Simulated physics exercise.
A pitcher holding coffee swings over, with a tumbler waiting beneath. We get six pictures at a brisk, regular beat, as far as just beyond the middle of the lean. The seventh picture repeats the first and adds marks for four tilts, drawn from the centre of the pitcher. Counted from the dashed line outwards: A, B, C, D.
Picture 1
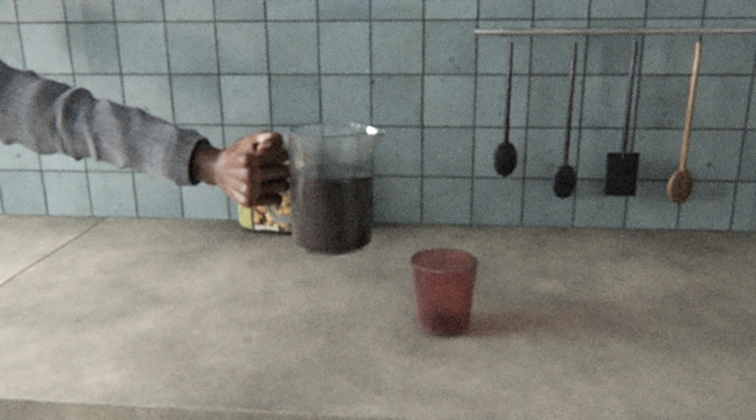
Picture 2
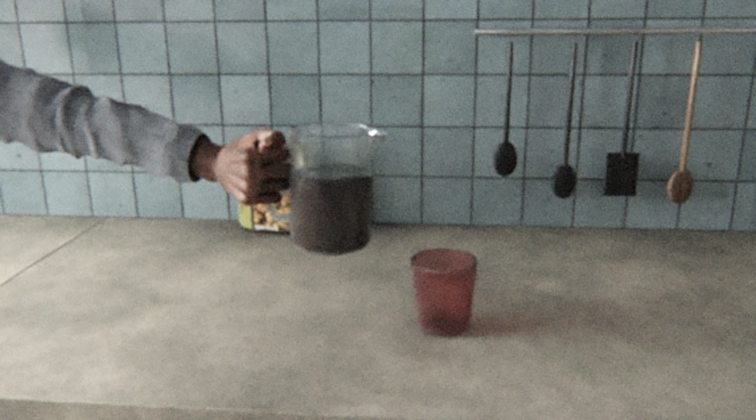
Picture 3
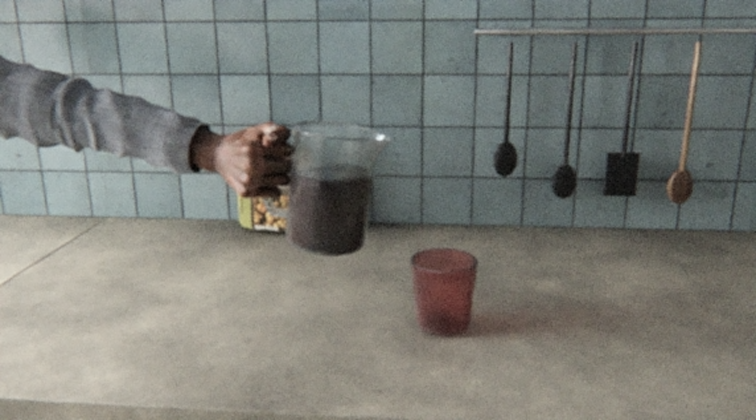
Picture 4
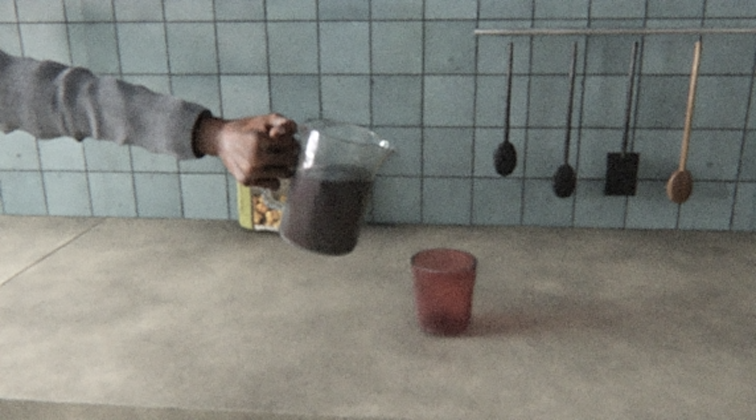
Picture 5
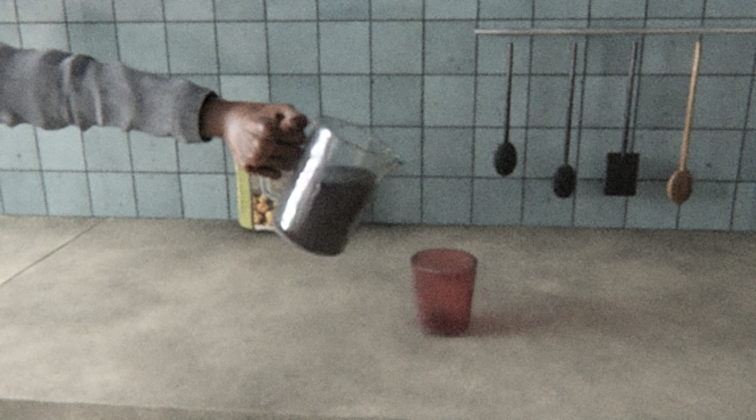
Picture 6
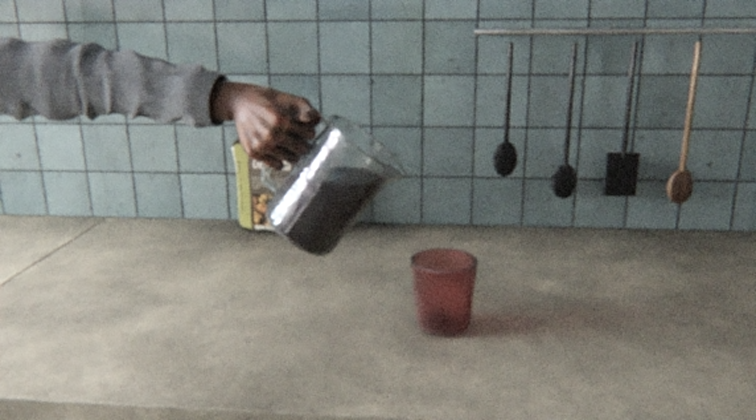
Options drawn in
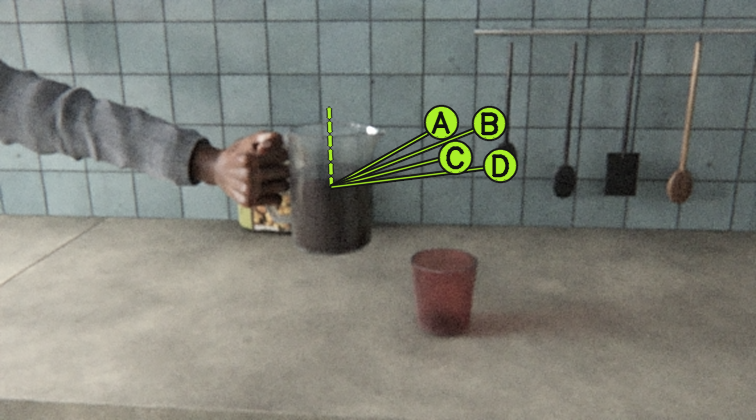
At a tiled kitchen counter, a hand steadily tilting a clear pitcher of dark liquid rightward above and left of a red tumbler.
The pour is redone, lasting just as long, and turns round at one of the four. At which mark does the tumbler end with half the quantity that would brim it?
The answer is mark B.
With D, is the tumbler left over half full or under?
Over half.
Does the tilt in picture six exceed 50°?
No, it does not.
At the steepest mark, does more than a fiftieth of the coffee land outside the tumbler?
Yes.
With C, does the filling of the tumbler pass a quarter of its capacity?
Yes, it does.
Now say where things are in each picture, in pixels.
In the first picture, upright, lip at (384, 132); rim of the tumbler round (444, 259); nothing has left yet.
In the second picture, upright, lip at (386, 134); nothing has left yet.
In the third picture, tipped about 7°, lip at (391, 140); nothing has left yet.
In the fourth picture, tipped about 16°, lip at (397, 149); nothing has left yet.
In the fifth picture, tipped about 26°, lip at (403, 162); nothing has left yet.
In the sixth picture, tipped about 37°, lip at (407, 176); nothing has left yet.
In lime, A at (427, 133); B at (474, 130); C at (438, 159); D at (483, 168).
With A, the tumbler ends with about 29 % of what it can hold.
With B, the tumbler ends with about 52 % of what it can hold.
With C, the tumbler ends with about 75 % of what it can hold; 3 % of the coffee is spilt.
With D, the tumbler ends with about 79 % of what it can hold; 16 % of the coffee is spilt.
